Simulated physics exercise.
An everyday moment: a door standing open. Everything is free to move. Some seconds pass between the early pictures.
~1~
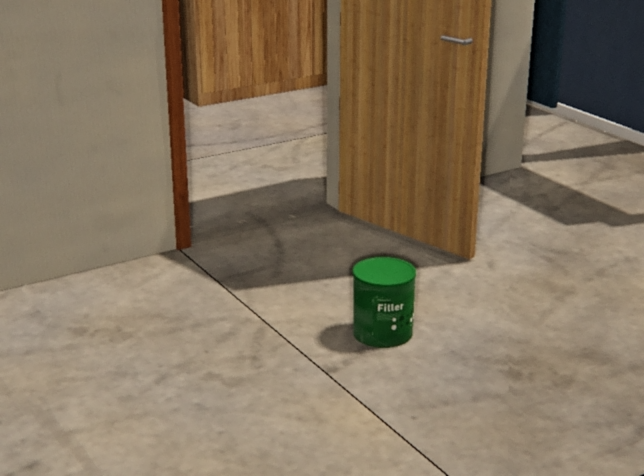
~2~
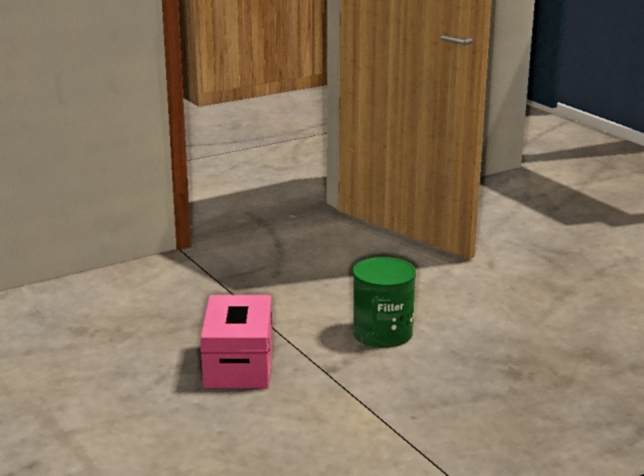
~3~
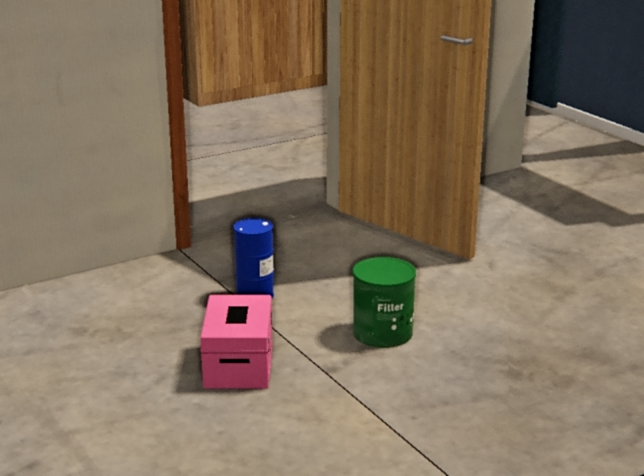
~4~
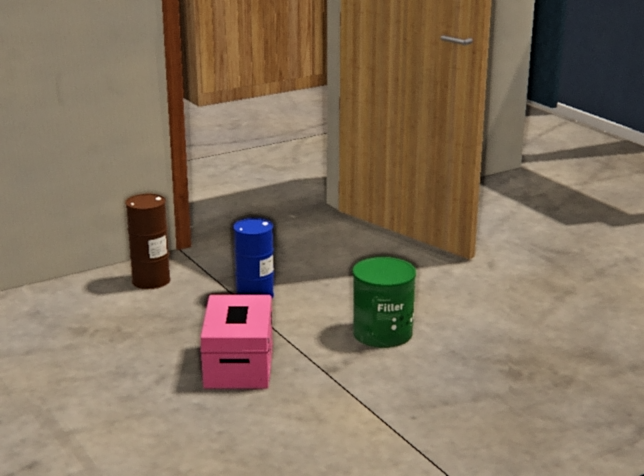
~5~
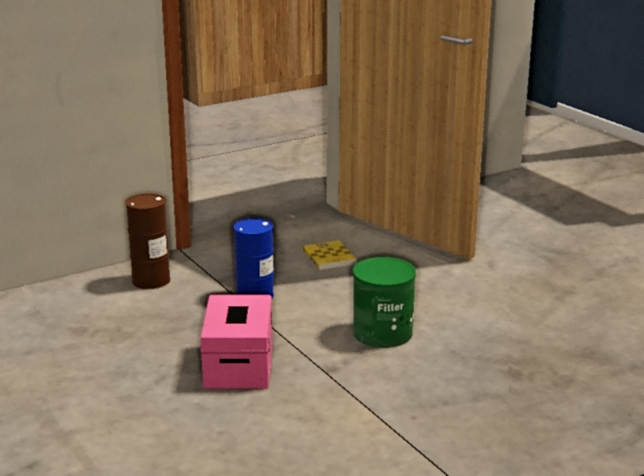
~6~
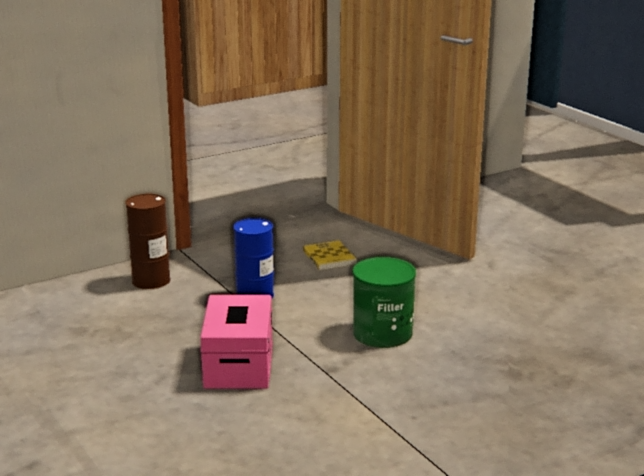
A door stands open as a pink box, two canisters and a yellow item appear near a green pail.
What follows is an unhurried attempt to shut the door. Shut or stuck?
Here the door shuts.
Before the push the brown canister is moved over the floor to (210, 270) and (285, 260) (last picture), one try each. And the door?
First, it closes; second, it is blocked.
Then, 0.90 s past the last view, door 59° open; yellow book displaced a little near (319, 254).
Then, 1.30 s past the last view, door 31° open; yellow book displaced about its own width near (265, 247).
Then, 1.60 s past the last view, door 9° open; yellow book displaced well along near (231, 235).
Finally, door 0° open; moved from the start, yellow book; the other 4 still in place. Final places as the last picture's camera would see them, yellow book near (216, 225).
